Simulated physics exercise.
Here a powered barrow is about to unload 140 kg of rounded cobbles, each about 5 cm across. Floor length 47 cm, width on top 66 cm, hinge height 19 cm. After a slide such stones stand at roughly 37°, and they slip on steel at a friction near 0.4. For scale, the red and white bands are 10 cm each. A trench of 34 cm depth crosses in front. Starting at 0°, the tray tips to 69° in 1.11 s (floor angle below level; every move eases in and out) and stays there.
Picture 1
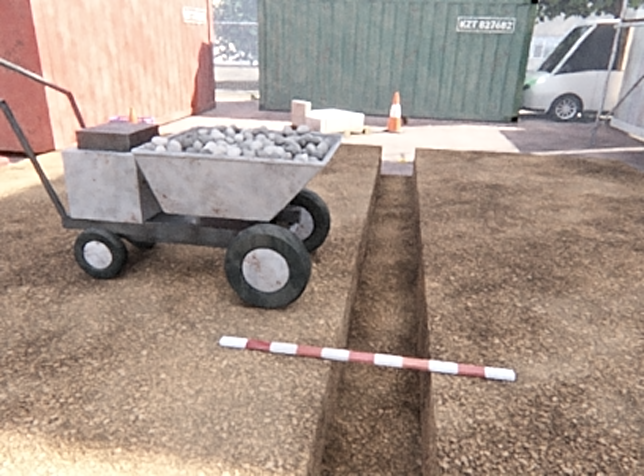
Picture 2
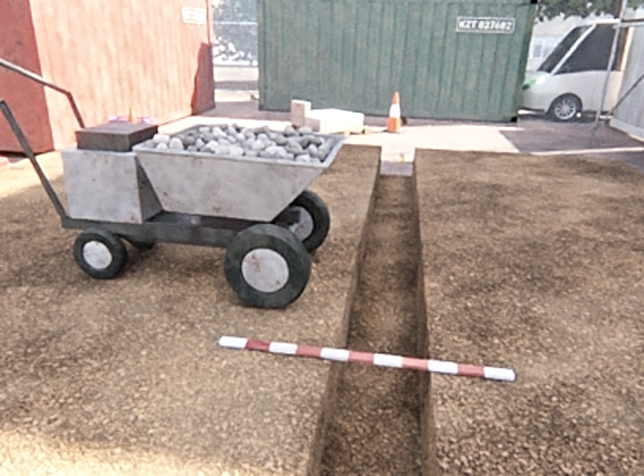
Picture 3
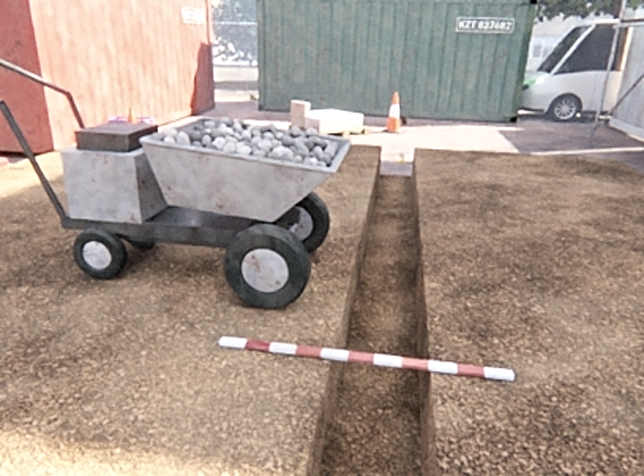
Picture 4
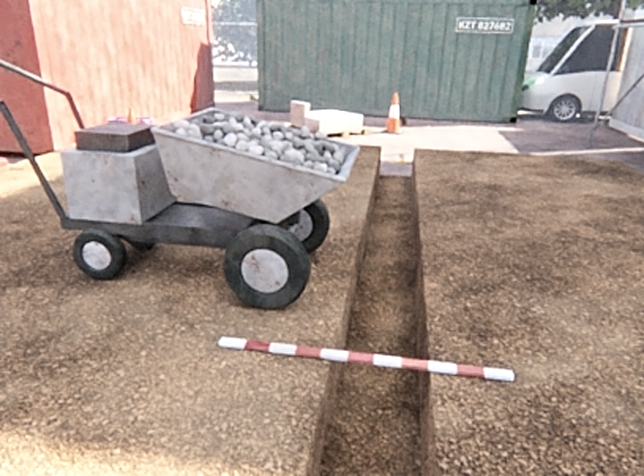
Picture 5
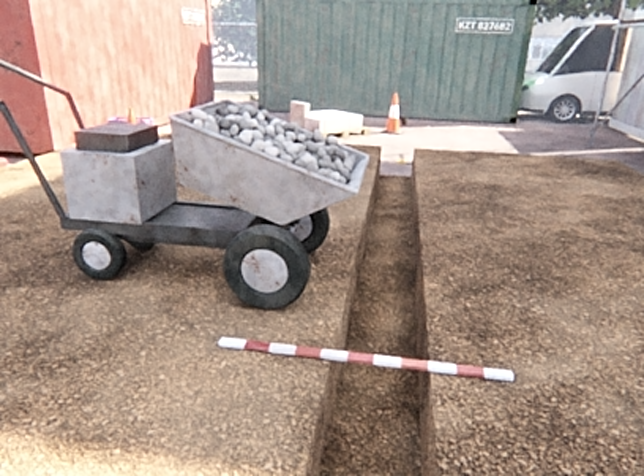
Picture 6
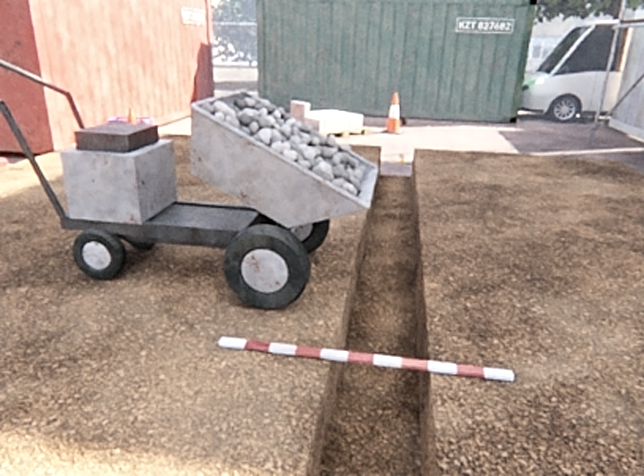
To begin with, a grey powered barrow heaped with rounded grey cobbles stands left of a narrow trench, its tray level, with a red and white banded pole lying across the gap. The tray then tilts gradually, its left end rising and its lip dipping rightward, until it slopes steeply, still loaded.
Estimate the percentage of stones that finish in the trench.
About 60 per cent.
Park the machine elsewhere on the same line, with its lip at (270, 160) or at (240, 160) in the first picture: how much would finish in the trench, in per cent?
About 100 and 85 per cent.
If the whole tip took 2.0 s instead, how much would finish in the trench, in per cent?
It would be near 70 per cent.
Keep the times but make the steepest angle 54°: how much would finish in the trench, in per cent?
It would be near 45 per cent.
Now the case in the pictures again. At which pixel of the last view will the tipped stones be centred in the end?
Their middle is at about (413, 327).
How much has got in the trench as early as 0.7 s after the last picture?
About 20 per cent by then.
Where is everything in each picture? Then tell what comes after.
The tray is at 0°, its lip at (324, 165); the top of the load is at (261, 132), in the first frame.
Lip at (326, 167), floor tilted 1°, highest stones at (259, 131), in the second frame.
Lip at (334, 172), floor tilted 5°, highest stones at (237, 127), in the third frame.
Lip at (345, 181), floor tilted 11°, highest stones at (234, 121), in the fourth frame.
The tray is at 18°, its lip at (357, 193); the top of the load is at (236, 113), in the fifth frame.
The tray is at 27°, its lip at (369, 208); the top of the load is at (253, 106), in the sixth frame.
Then, 0.4 s after the last picture the floor is at 58°, 100 % in the tray; the foremost stones are at (399, 247).
Then, 0.7 s after the last picture the floor is at 69°, 56 % in the tray, 22 % in the trench, 22 % past the trench; the foremost stones are at (495, 300).
Then, 1.1 s after the last picture the floor is at 69°, 20 % in the tray, 41 % in the trench, 40 % past the trench; the foremost stones are at (591, 303).
Then, 3.0 s after the last picture the floor is at 69°, 0 % in the tray, 60 % in the trench, 40 % past the trench; the foremost stones are past the picture's edge.
